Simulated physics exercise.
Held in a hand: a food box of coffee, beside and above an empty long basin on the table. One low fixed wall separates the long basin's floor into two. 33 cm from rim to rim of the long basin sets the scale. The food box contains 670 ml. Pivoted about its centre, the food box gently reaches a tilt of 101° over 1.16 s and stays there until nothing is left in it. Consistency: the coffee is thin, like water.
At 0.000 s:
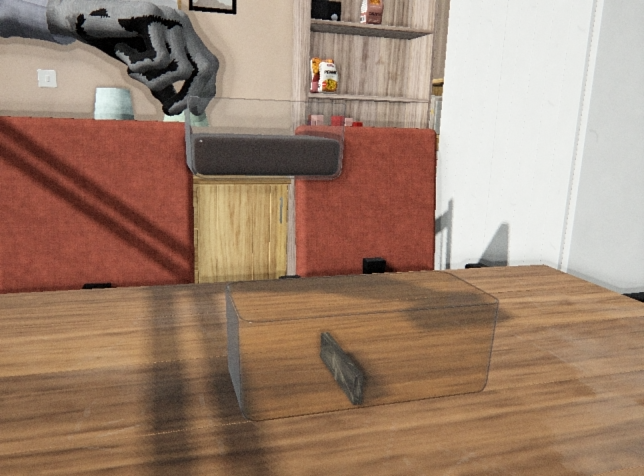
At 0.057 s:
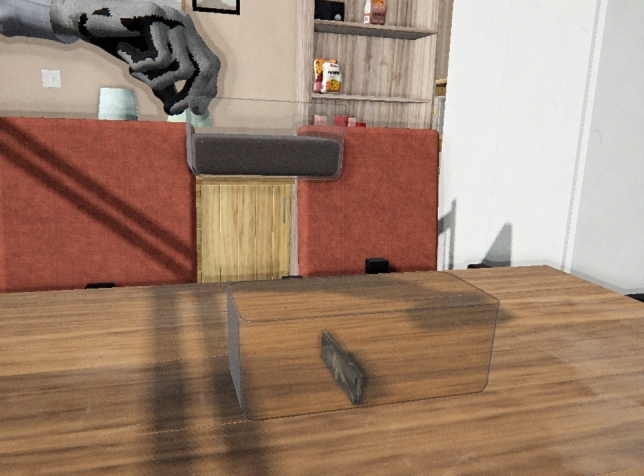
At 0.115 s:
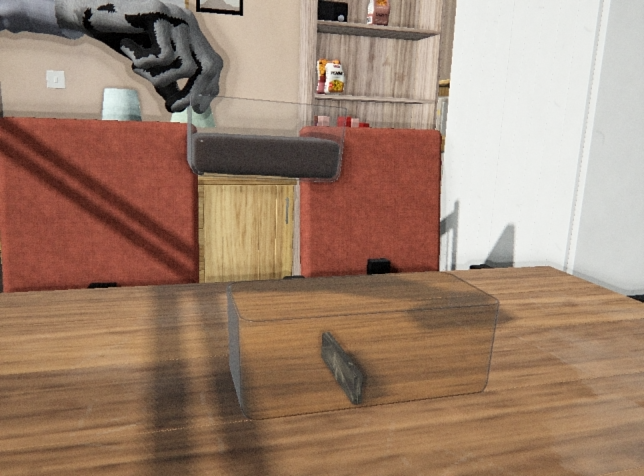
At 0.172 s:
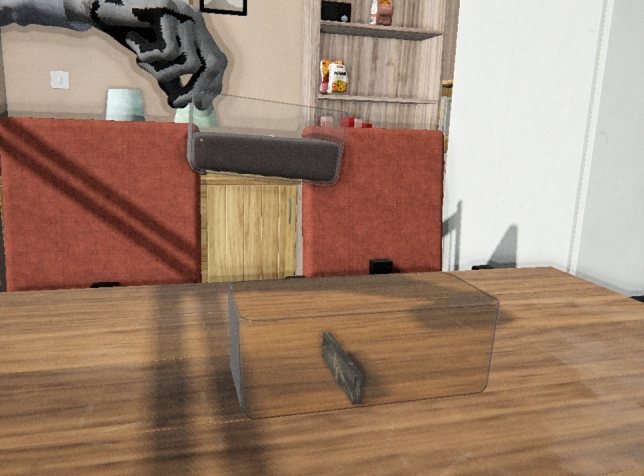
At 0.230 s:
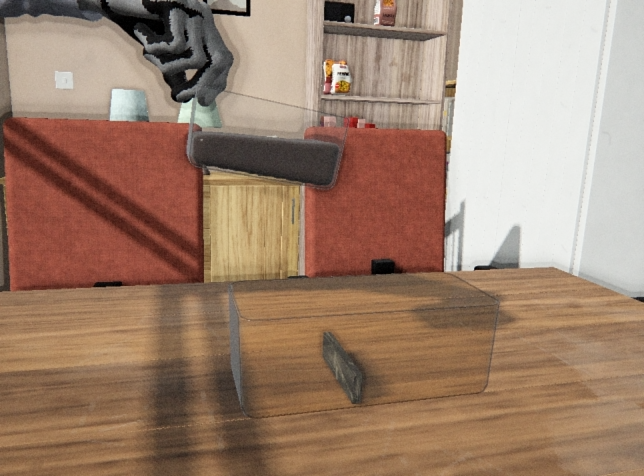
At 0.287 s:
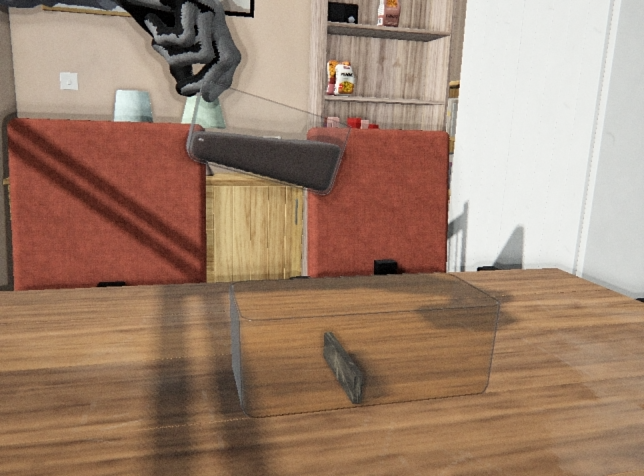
In a room with red seats, a gray hand gradually tilting a clear box of dark liquid rightward above an empty basin.
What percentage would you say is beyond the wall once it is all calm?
I would put it at about 72 per cent.
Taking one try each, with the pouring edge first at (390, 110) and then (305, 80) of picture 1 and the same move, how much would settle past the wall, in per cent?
It comes to 95 per cent, and then 50 per cent.
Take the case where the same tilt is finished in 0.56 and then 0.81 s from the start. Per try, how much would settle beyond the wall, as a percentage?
First 65, then 70 per cent.
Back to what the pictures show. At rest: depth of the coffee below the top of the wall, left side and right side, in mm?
About 30 mm left, about 20 mm right.
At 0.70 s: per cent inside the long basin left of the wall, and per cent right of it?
Left side near 0, right side near 4.
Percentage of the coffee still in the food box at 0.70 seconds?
About 58 per cent.
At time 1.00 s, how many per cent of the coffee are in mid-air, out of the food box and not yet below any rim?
18 per cent or so.
After 0.70 s the tilt is 66° and 58 per cent is still to pour, 0 is left of the wall and 4 right of it.
After 1.00 s the tilt is 96° and 17 per cent is still to pour, 7 is left of the wall and 60 right of it.
After 1.32 s the tilt is 101° and 2 per cent is still to pour, 21 is left of the wall and 72 right of it.
After 1.66 s the tilt is 101° and 0 per cent is still to pour, 26 is left of the wall and 72 right of it.
In the end 26 per cent lies left of the wall, 72 right of it and 2 outside.
